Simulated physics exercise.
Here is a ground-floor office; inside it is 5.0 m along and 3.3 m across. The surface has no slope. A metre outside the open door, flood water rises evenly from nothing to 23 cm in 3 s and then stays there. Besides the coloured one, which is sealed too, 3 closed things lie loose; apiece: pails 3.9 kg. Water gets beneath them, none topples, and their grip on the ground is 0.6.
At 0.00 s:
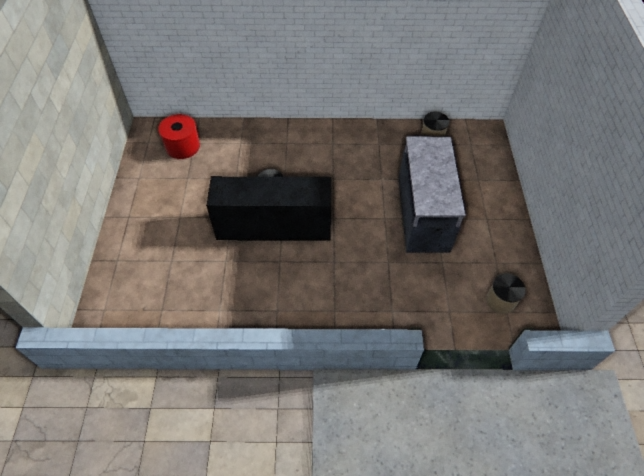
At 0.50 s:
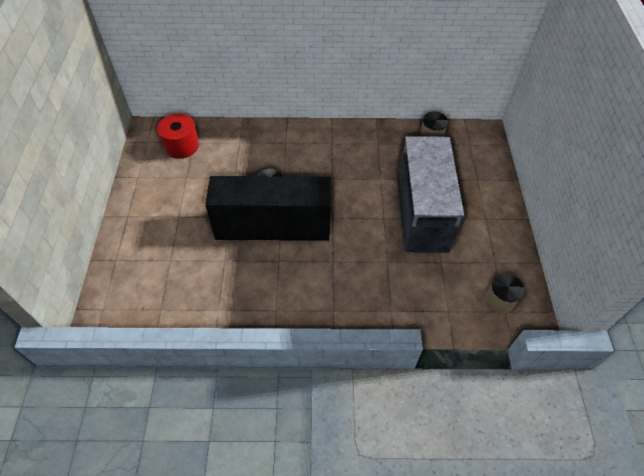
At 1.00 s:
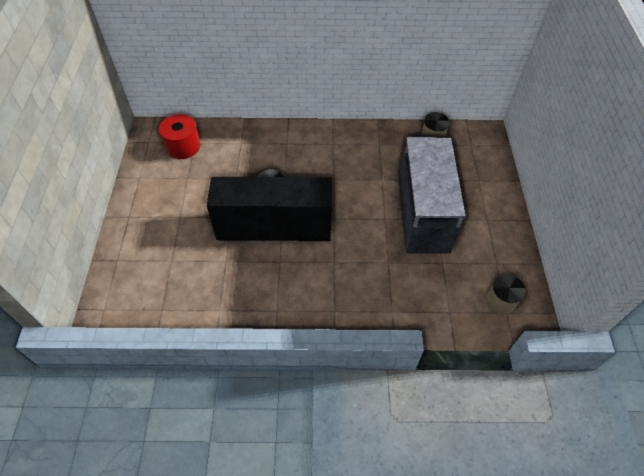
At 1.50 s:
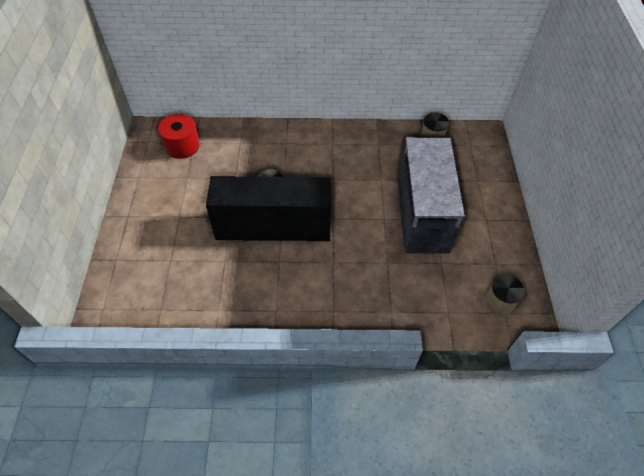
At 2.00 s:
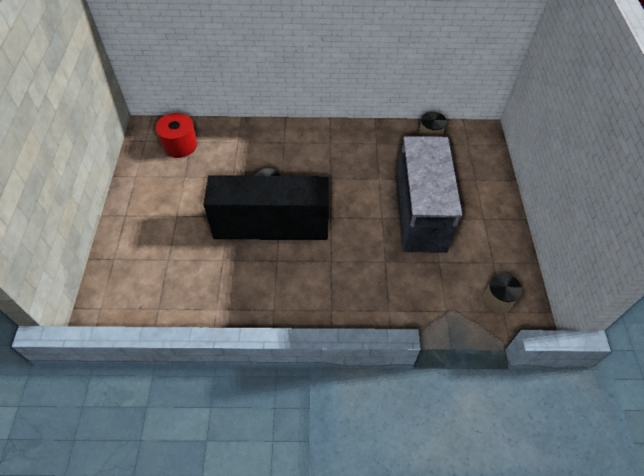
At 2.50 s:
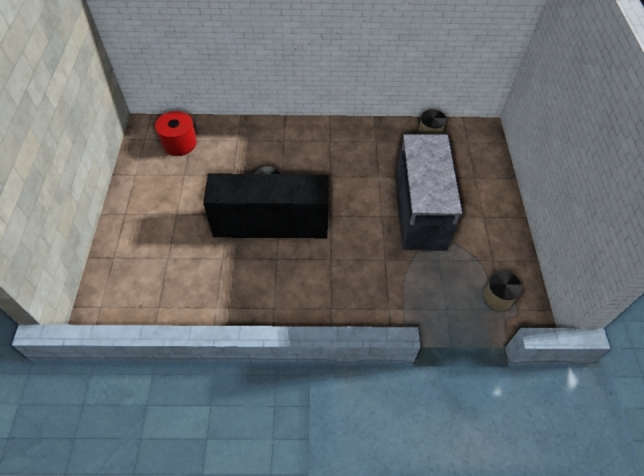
A walled room with a brown tiled floor stood open as water covered the paving outside, then crept through the doorway and spread just inside, while the red tub and everything else stayed put.
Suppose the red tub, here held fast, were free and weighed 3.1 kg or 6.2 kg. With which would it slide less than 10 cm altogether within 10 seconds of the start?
For it, neither weight holds it.
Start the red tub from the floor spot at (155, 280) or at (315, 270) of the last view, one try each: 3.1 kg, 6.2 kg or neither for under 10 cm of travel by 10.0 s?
In that order: Neither holds; neither is enough.
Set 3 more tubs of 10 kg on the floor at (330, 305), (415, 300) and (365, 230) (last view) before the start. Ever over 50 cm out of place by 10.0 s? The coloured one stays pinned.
In that order: Less, past it, past it.
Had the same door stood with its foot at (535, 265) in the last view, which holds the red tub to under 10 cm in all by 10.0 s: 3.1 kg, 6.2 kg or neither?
In that case neither weight holds it.
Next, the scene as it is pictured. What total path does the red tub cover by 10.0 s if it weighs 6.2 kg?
Some 100 cm in all.
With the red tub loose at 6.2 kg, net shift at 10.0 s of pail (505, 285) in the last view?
In that order: 450 cm.
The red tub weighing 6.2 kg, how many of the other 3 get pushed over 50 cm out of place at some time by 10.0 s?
2 of them.
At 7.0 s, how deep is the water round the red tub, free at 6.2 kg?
About 1 cm.
After 3.5 s the red tub would be 0 cm from its start with 3.1 kg and 0 cm from its start with 6.2 kg; 0 cm of water round it then.
After 4.5 s the red tub would be 0 cm from its start with 3.1 kg and 0 cm from its start with 6.2 kg; 0 cm of water round it then.
After 7.0 s the red tub would be 0 cm from its start with 3.1 kg and 0 cm from its start with 6.2 kg; 1 cm of water round it then.
After 10.0 s the red tub would be 90 cm from its start with 3.1 kg and 65 cm from its start with 6.2 kg; 11 cm of water round it then.
